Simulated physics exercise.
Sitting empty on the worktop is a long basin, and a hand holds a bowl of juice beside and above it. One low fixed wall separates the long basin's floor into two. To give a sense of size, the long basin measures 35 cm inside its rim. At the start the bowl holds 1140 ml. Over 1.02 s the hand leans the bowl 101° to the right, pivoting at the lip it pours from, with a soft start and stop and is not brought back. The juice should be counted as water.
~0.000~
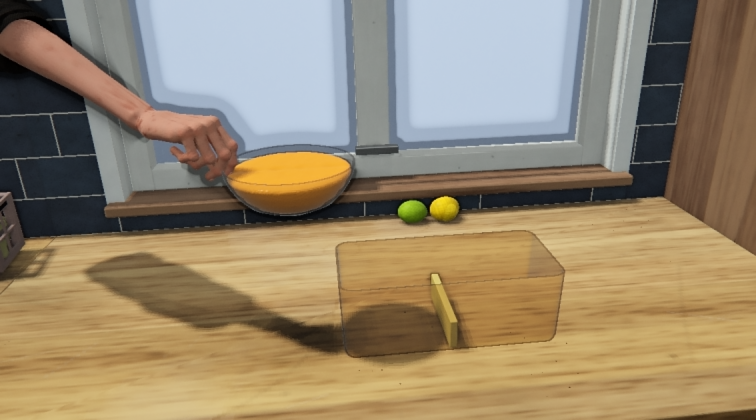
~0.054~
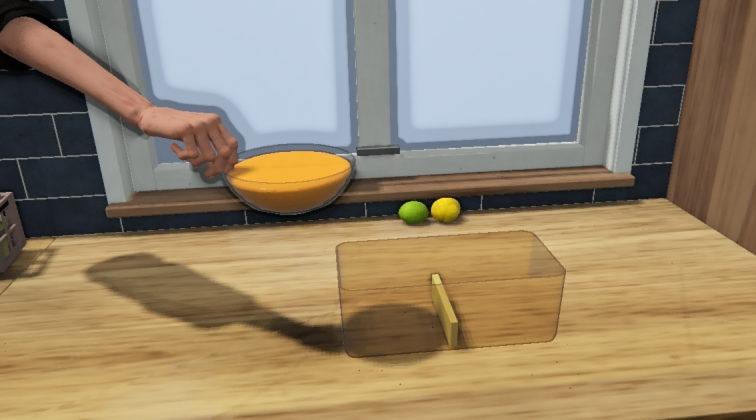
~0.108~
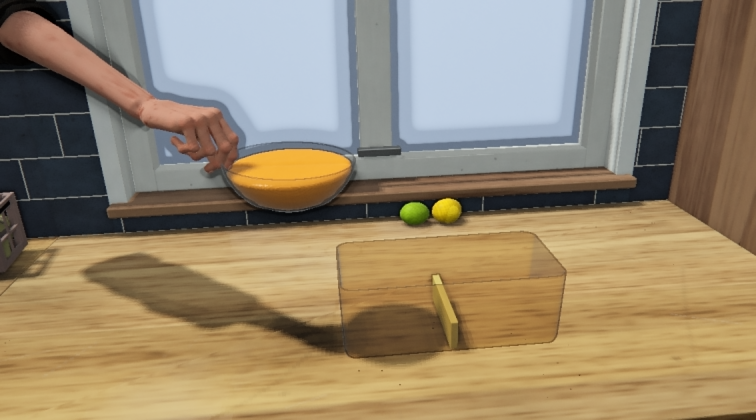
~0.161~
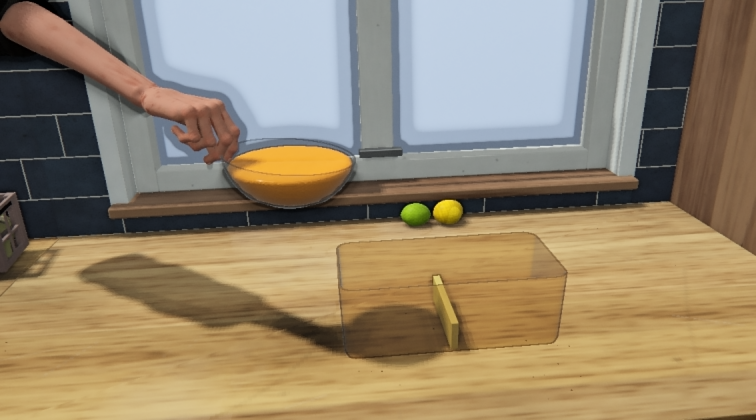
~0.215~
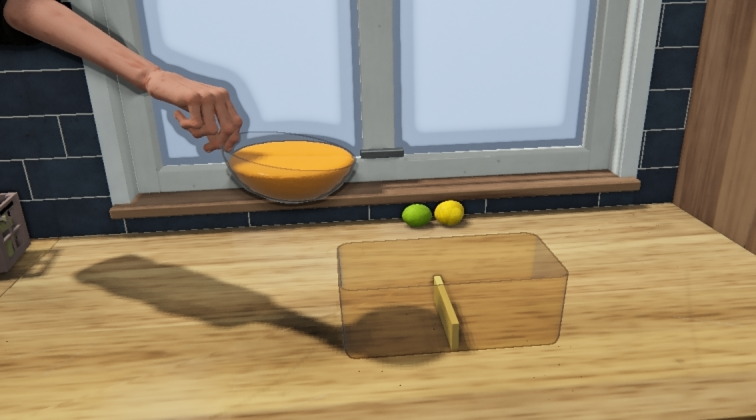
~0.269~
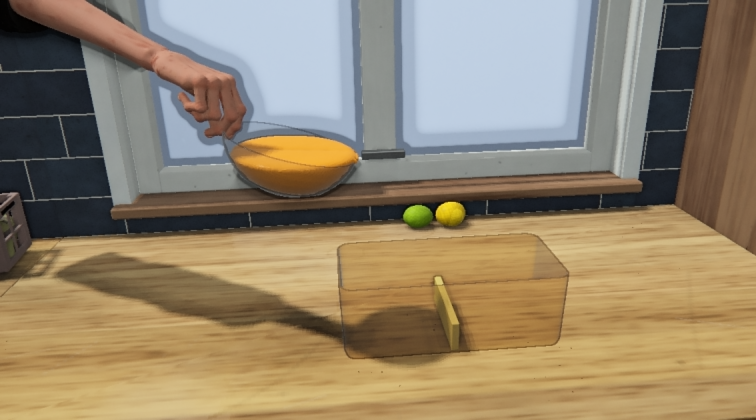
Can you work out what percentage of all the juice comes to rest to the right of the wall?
I would put it at 57 per cent.
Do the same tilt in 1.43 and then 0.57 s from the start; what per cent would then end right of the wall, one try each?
In order, 45 and 55 per cent.
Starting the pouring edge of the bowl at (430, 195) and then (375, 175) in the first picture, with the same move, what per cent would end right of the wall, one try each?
Some 85 and 75 per cent, in that order.
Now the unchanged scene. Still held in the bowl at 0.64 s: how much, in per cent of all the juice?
Portion remaining: Approx. 28 per cent.
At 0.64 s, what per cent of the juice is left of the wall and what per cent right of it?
Left roughly 16 per cent, right roughly 0.
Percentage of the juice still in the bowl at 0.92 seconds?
Close to 0 in a hundred.
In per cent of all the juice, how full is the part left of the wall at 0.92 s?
I'd put it near 32 percent.
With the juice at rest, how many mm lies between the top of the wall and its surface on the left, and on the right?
Left about 32 mm, right about 26 mm.
By 0.64 s the tilt is 71° and 28 per cent is still to pour, 15 is left of the wall and 0 right of it.
By 0.92 s the tilt is 99° and 0 per cent is still to pour, 33 is left of the wall and 57 right of it.
By 1.21 s the tilt is 101° and 0 per cent is still to pour, 40 is left of the wall and 57 right of it.
By 1.52 s the tilt is 101° and 0 per cent is still to pour, 40 is left of the wall and 57 right of it.
At rest 40 per cent lies left of the wall, 57 right of it and 3 outside.
